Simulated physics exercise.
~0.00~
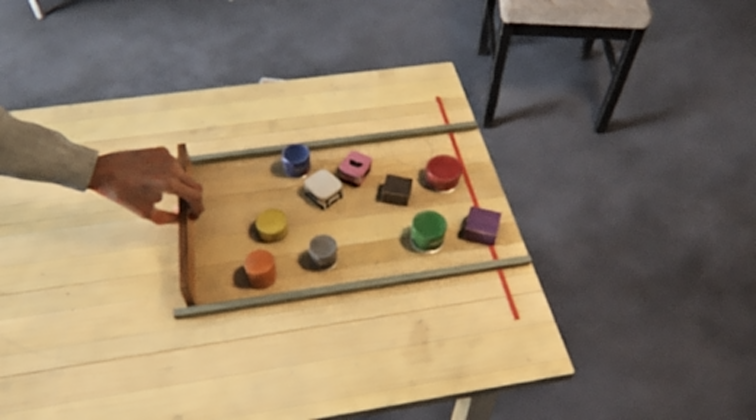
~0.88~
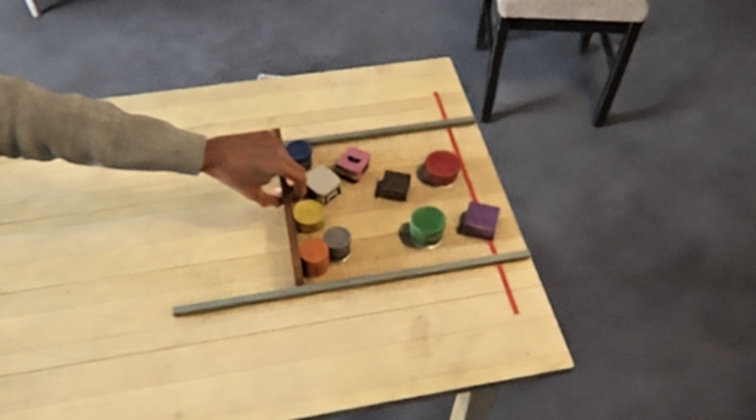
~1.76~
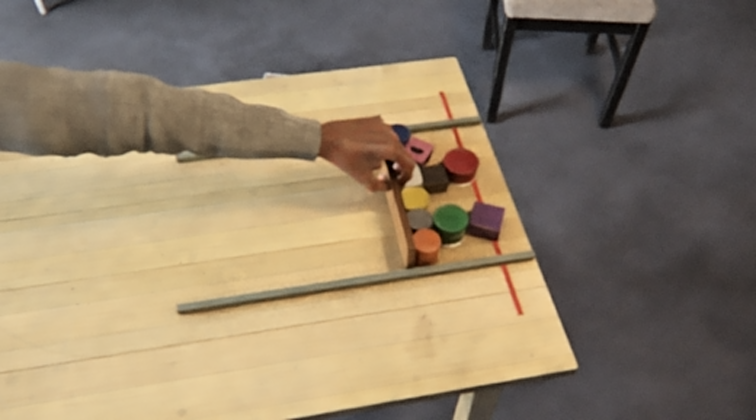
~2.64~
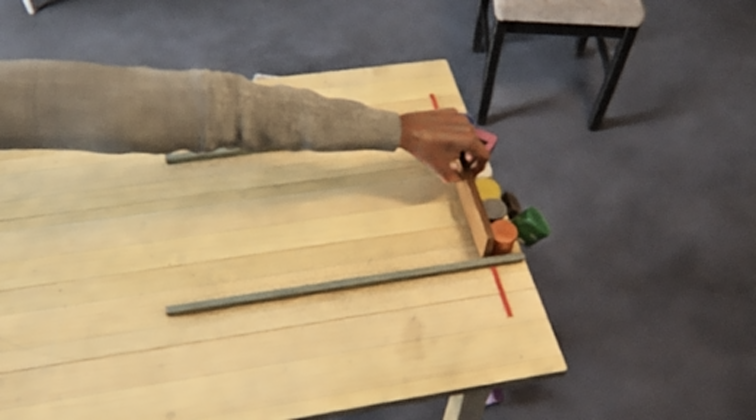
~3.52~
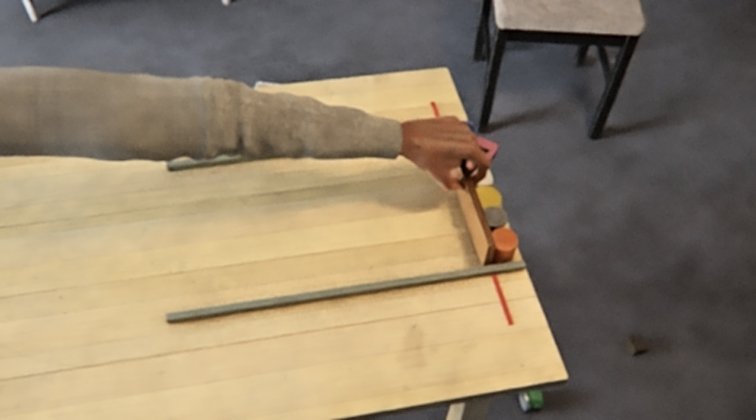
On a wooden table, a hand pushes a board rightward, sending several pieces off the end.
